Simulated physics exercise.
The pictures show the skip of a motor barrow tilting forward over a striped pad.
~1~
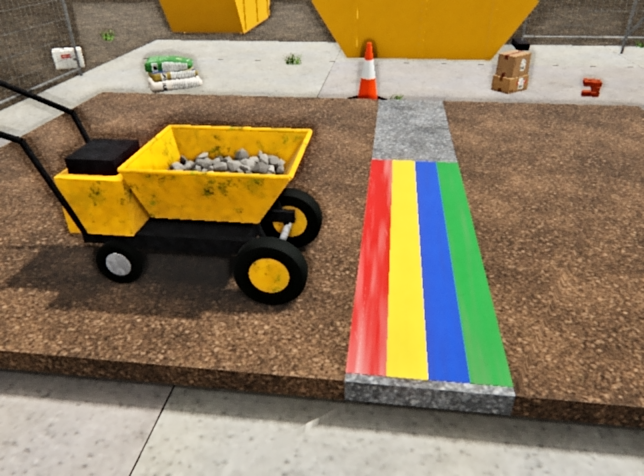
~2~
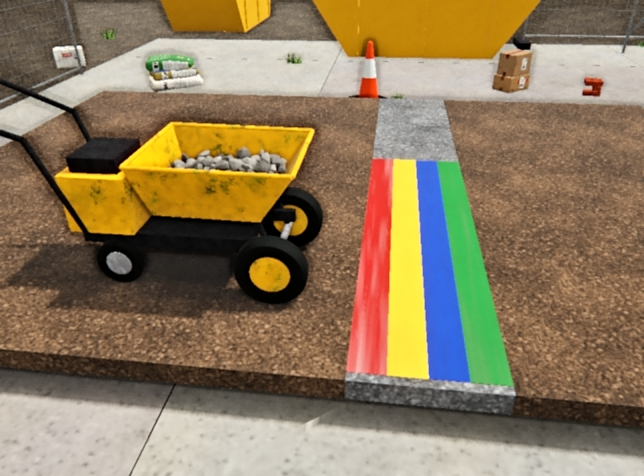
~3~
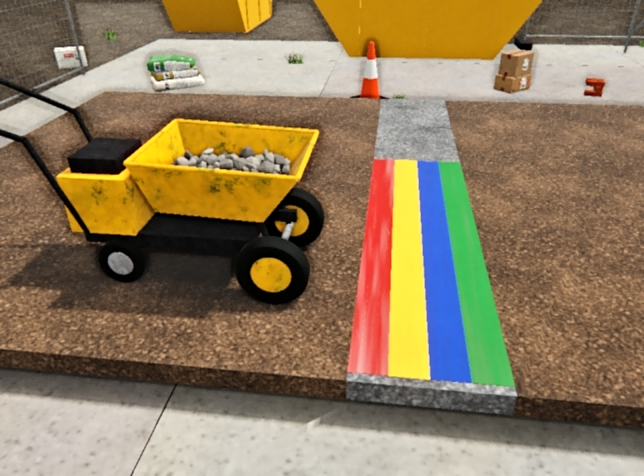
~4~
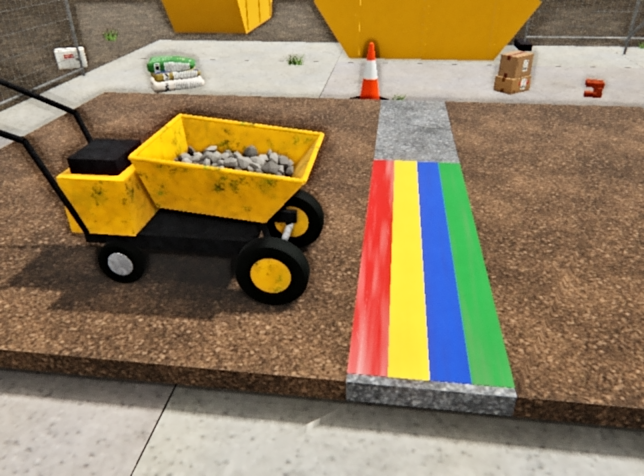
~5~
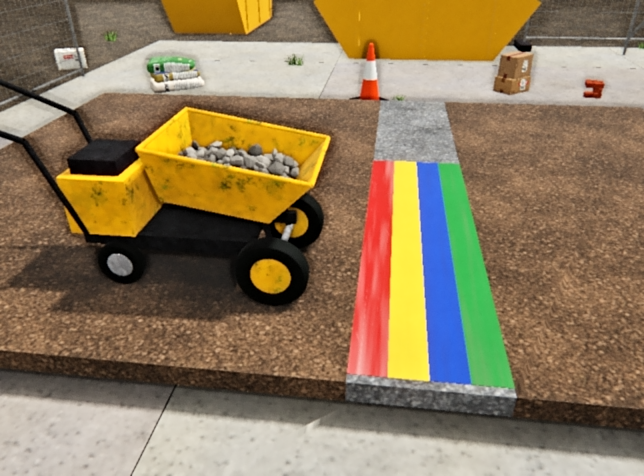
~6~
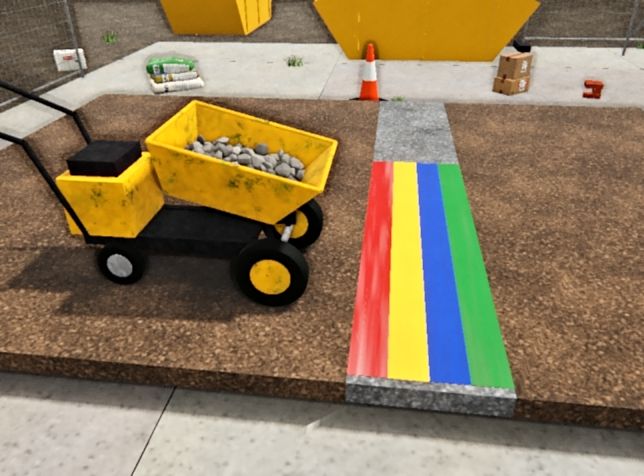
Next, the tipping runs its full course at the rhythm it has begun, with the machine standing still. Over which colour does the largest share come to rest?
The yellow strip carries the most.
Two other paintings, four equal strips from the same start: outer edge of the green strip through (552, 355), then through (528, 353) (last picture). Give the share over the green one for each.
First some 0, then 10 per cent.
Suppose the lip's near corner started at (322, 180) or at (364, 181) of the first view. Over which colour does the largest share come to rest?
The first try: The blue one. The second: The green one.
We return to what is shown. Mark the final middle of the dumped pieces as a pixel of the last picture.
At about (419, 277).
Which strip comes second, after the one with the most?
Next in line is the blue one.
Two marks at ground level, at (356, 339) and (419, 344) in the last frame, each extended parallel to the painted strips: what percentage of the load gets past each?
About 100 and 50 per cent.
Soon, skip tipped steeply; all in the skip.
A while on, skip tipped steeply; nearly all in the skip; a stray few over the red strip; a small part over the yellow strip; a stray few falling.
Towards the end, skip tipped right over; about a quarter in the skip; a small part over the red strip; about a third over the yellow strip; about a quarter over the blue strip; a small part over the green strip; a stray few off the paint.
Finally, skip tipped right over; about a quarter over the red strip; about a third over the yellow strip; about a quarter over the blue strip; a small part over the green strip; a small part off the paint.
